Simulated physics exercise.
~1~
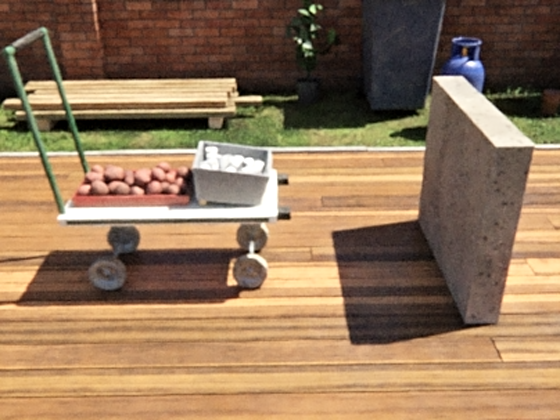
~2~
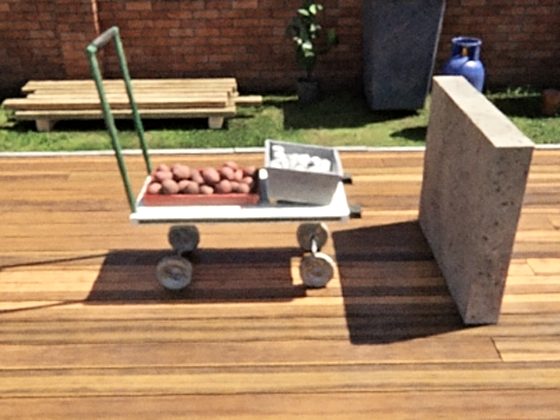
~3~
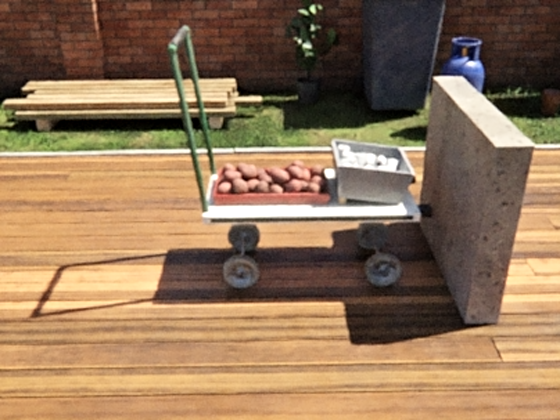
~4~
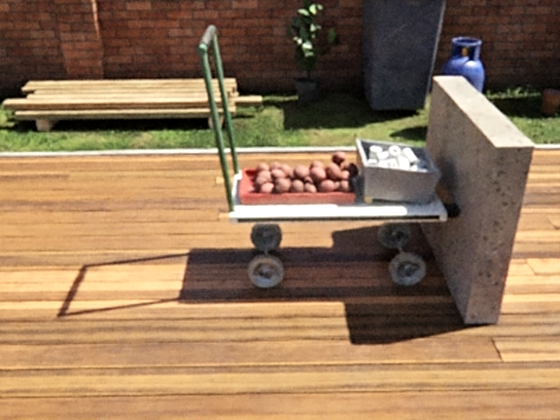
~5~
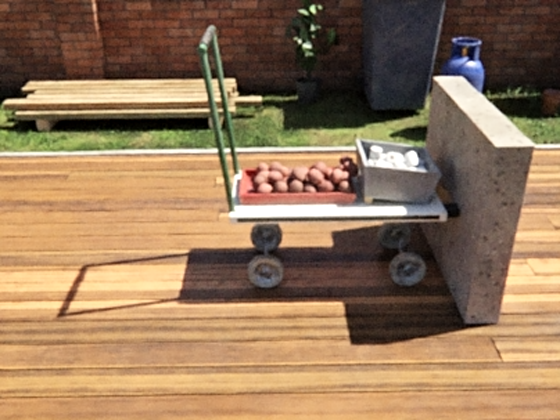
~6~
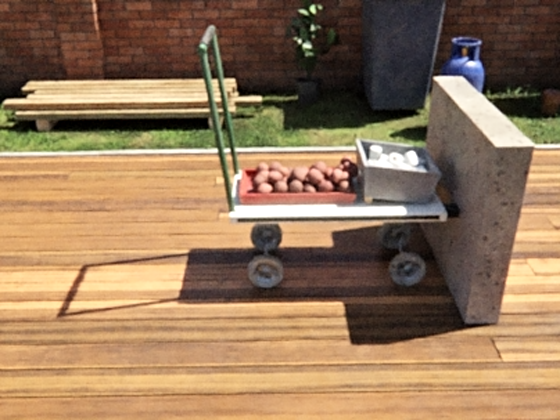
A trolley carrying red potatoes and white rolls moves right and stops against a low wall.
